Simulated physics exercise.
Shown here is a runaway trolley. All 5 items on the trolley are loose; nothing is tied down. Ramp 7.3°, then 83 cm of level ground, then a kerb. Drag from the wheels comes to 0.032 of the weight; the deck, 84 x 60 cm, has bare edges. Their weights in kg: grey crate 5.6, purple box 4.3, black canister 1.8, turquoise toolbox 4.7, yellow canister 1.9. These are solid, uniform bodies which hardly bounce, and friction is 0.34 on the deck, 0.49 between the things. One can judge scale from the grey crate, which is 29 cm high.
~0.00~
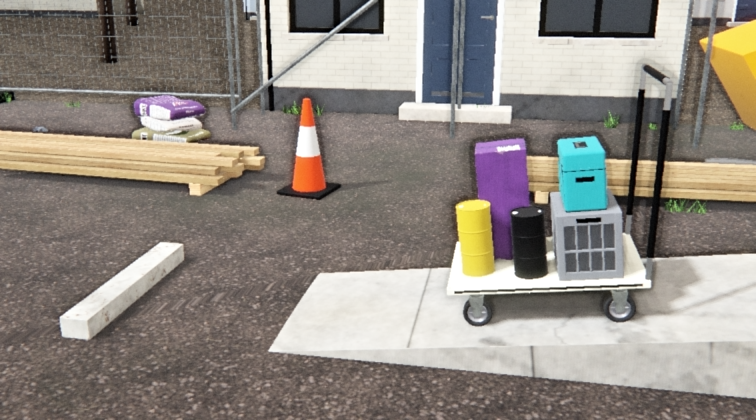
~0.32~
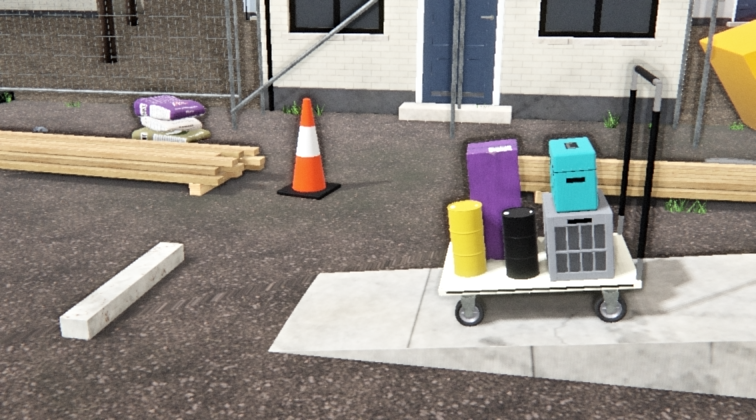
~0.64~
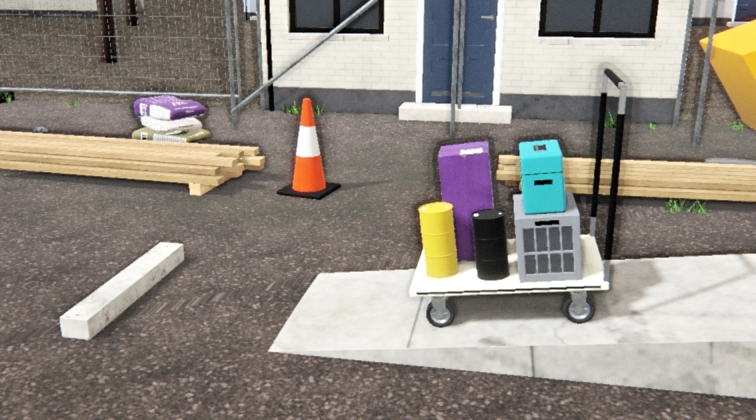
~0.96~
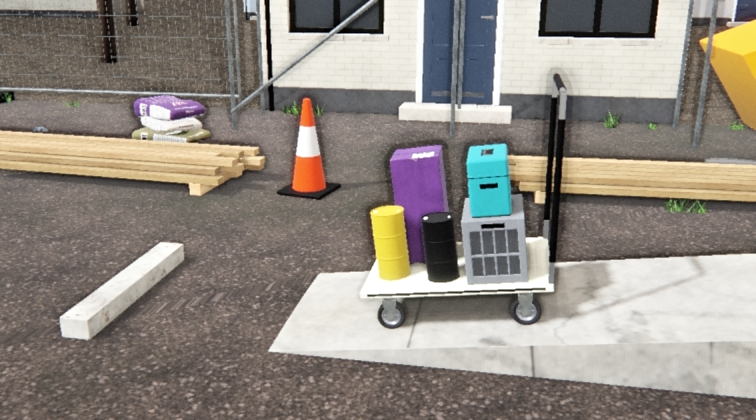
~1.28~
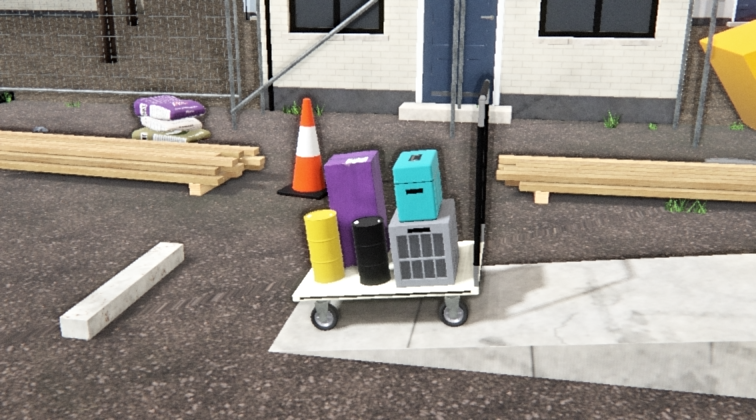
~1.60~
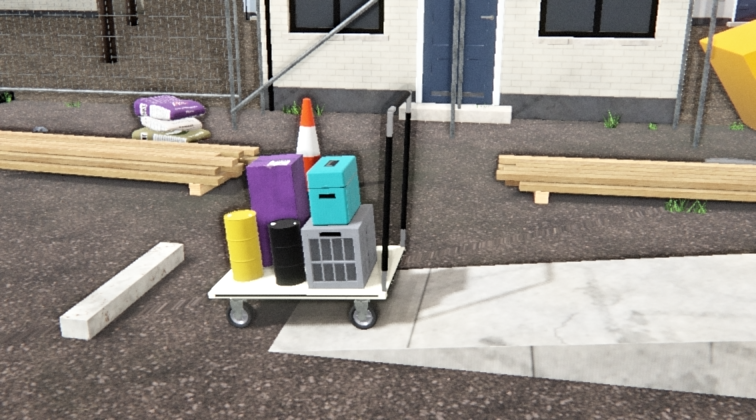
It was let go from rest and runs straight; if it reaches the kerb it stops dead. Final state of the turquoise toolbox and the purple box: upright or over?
Turquoise toolbox: Upright, purple box: Over.
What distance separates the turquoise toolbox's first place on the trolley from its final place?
Roughly 26 cm.
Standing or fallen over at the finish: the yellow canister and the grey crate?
The yellow canister falls over; the grey crate stays upright.
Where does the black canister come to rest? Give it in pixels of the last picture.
It comes to rest somewhere around (126, 245).
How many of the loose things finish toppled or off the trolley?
So, 2 in all.
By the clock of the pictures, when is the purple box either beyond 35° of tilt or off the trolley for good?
Around 2.4 s on the clock.
After 2.10 s, trolley at the kerb; purple box slid 11 cm near (160, 205); turquoise toolbox slid 11 cm near (203, 190); yellow canister slid 11 cm.
After 2.20 s, trolley at the kerb; yellow canister now off the trolley; turquoise toolbox slid 20 cm near (186, 189); purple box slid 19 cm near (145, 204).
After 2.30 s, trolley at the kerb; purple box tipped 4° from how it sat near (136, 203); turquoise toolbox slid 25 cm near (176, 189); black canister slid 24 cm.
After 2.70 s, trolley at the kerb; purple box now off the trolley; turquoise toolbox slid 27 cm near (173, 189); black canister slid 26 cm.
At rest (3.2 s), off the trolley and tipped over, purple box and yellow canister; not toppled but over 10 cm from the start, grey crate, black canister and turquoise toolbox. Seen from the same camera at the end, turquoise toolbox near (173, 189), purple box near (74, 260).
